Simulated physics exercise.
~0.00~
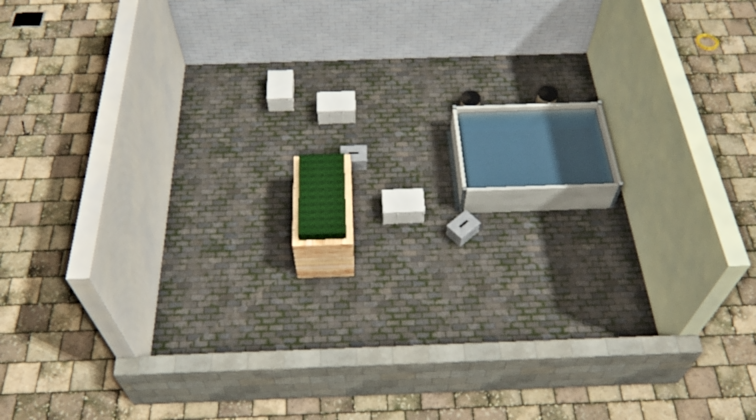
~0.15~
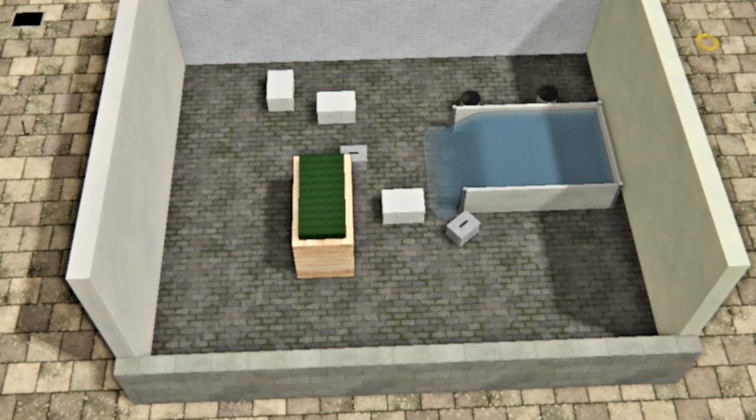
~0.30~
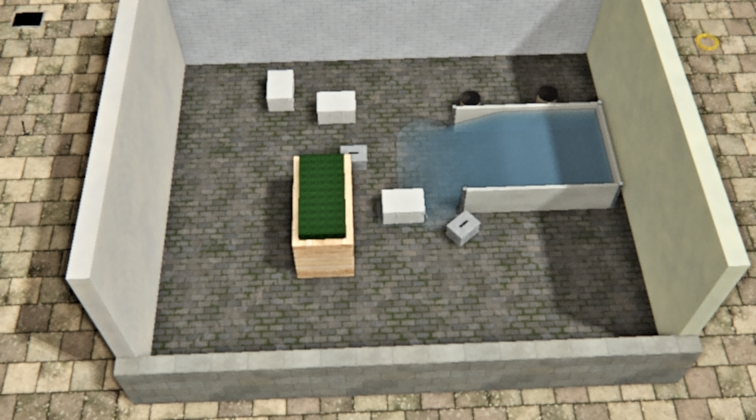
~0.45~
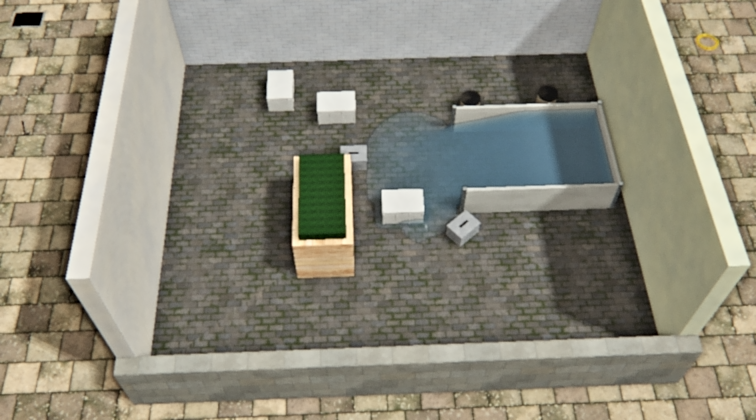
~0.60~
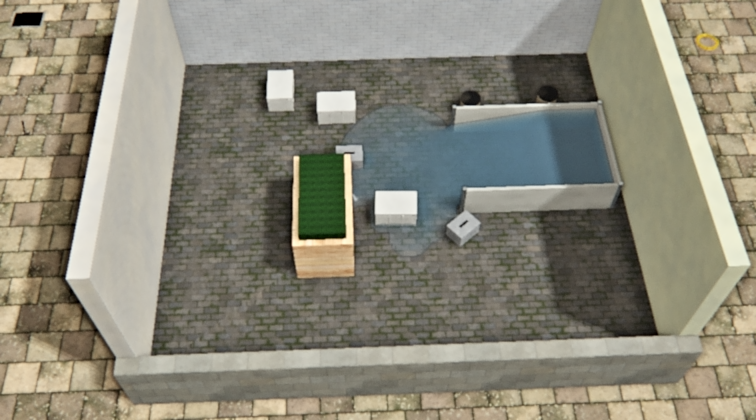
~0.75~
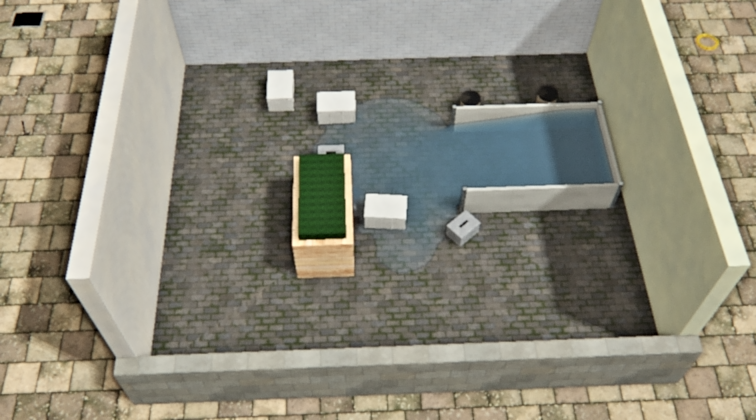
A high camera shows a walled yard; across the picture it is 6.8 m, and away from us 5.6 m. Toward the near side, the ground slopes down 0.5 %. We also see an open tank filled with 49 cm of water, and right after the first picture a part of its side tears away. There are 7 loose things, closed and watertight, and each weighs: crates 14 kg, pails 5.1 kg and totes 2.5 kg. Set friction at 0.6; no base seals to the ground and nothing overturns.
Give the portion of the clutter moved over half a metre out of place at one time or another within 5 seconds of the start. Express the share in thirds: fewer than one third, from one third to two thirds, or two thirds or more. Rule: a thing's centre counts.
Middle third.
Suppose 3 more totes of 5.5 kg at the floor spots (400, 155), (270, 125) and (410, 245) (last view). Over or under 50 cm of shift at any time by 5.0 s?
Answers in order are crosses the line, crosses the line and crosses the line.
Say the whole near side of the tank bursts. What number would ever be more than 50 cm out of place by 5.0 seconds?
Result: 2 of them.
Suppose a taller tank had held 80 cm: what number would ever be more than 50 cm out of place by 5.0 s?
In that case 4 of them.
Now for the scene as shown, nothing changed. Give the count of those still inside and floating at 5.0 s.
It comes to 3 of them.
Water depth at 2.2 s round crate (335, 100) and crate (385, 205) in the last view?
First about 6 cm, second about 7 cm.
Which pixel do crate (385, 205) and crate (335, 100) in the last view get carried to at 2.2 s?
Around (394, 282) and (309, 83).
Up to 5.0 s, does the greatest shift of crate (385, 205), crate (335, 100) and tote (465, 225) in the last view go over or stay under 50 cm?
In order: Farther, farther and not as far.
After 1.1 s 1 of 7 are over 50 cm from their spots; 0 afloat.
After 2.2 s 3 of 7 are over 50 cm from their spots; 1 afloat.
After 3.5 s 4 of 7 are over 50 cm from their spots; 3 afloat.
After 5.0 s 4 of 7 are over 50 cm from their spots, and 4 have been at some point; 3 afloat.
